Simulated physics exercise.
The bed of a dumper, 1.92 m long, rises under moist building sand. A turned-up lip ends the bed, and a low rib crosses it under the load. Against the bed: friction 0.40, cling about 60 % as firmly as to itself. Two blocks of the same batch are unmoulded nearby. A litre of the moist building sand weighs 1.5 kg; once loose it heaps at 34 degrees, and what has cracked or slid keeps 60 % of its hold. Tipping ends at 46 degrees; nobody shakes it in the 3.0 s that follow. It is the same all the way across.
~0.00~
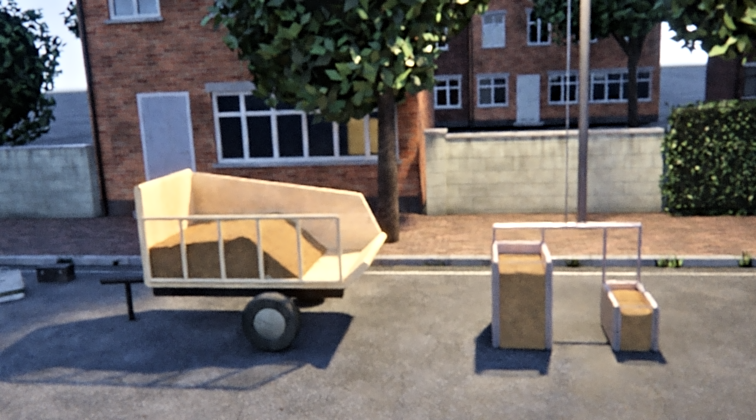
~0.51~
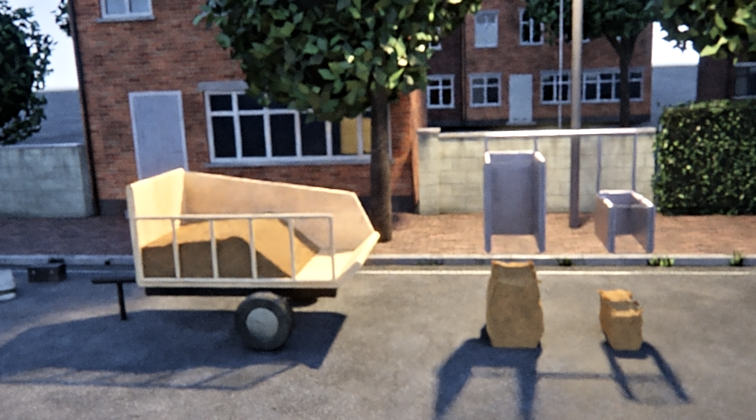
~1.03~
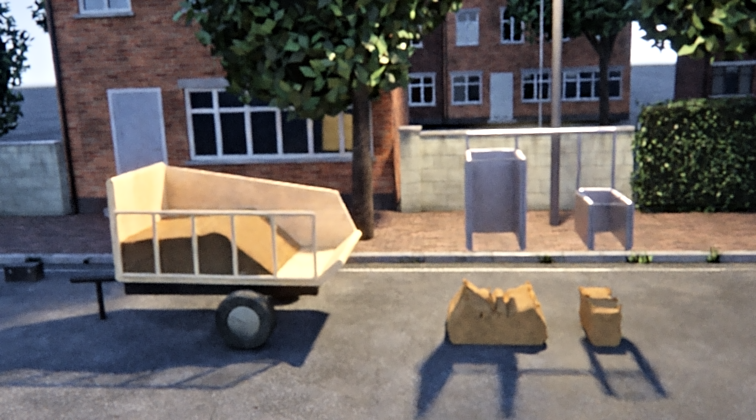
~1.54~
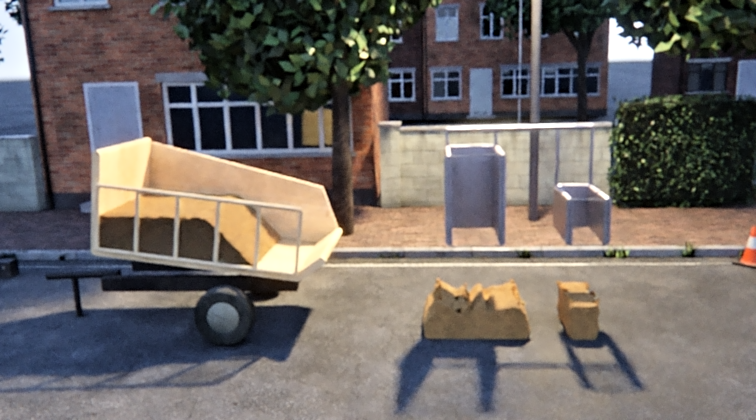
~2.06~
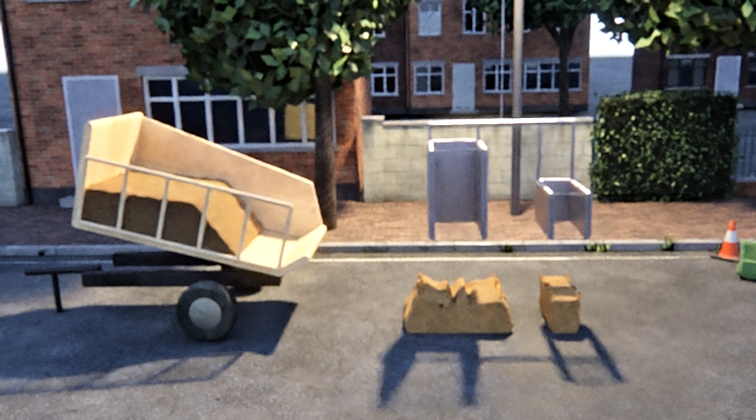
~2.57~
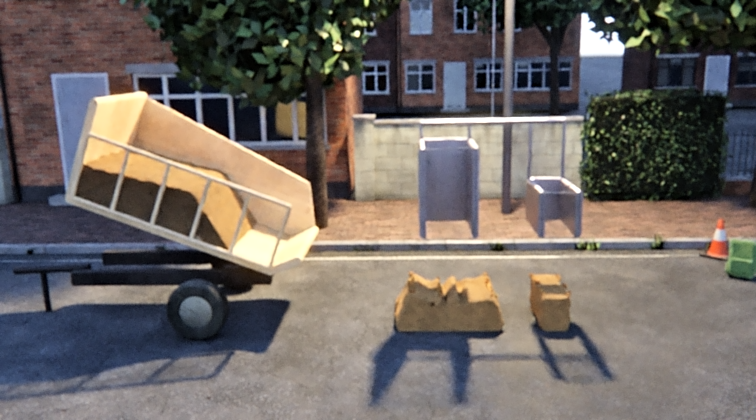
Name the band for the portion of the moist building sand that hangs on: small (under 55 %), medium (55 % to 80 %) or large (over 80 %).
Expect medium, that is 55 % to 80 %.
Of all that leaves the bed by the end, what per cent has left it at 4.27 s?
About 0 %.
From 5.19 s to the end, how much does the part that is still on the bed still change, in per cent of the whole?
Some 30 per cent.
By 3.35 s, the tilt is 31 degrees and 100 % is on the bed.
By 4.27 s, the tilt is 43 degrees and 100 % is on the bed.
By 5.19 s, the tilt is 46 degrees and 92 % is on the bed.
By 6.11 s, the tilt is 46 degrees and 66 % is on the bed.
By 7.61 s, at the end, the tilt is 46 degrees and 62 % is on the bed.
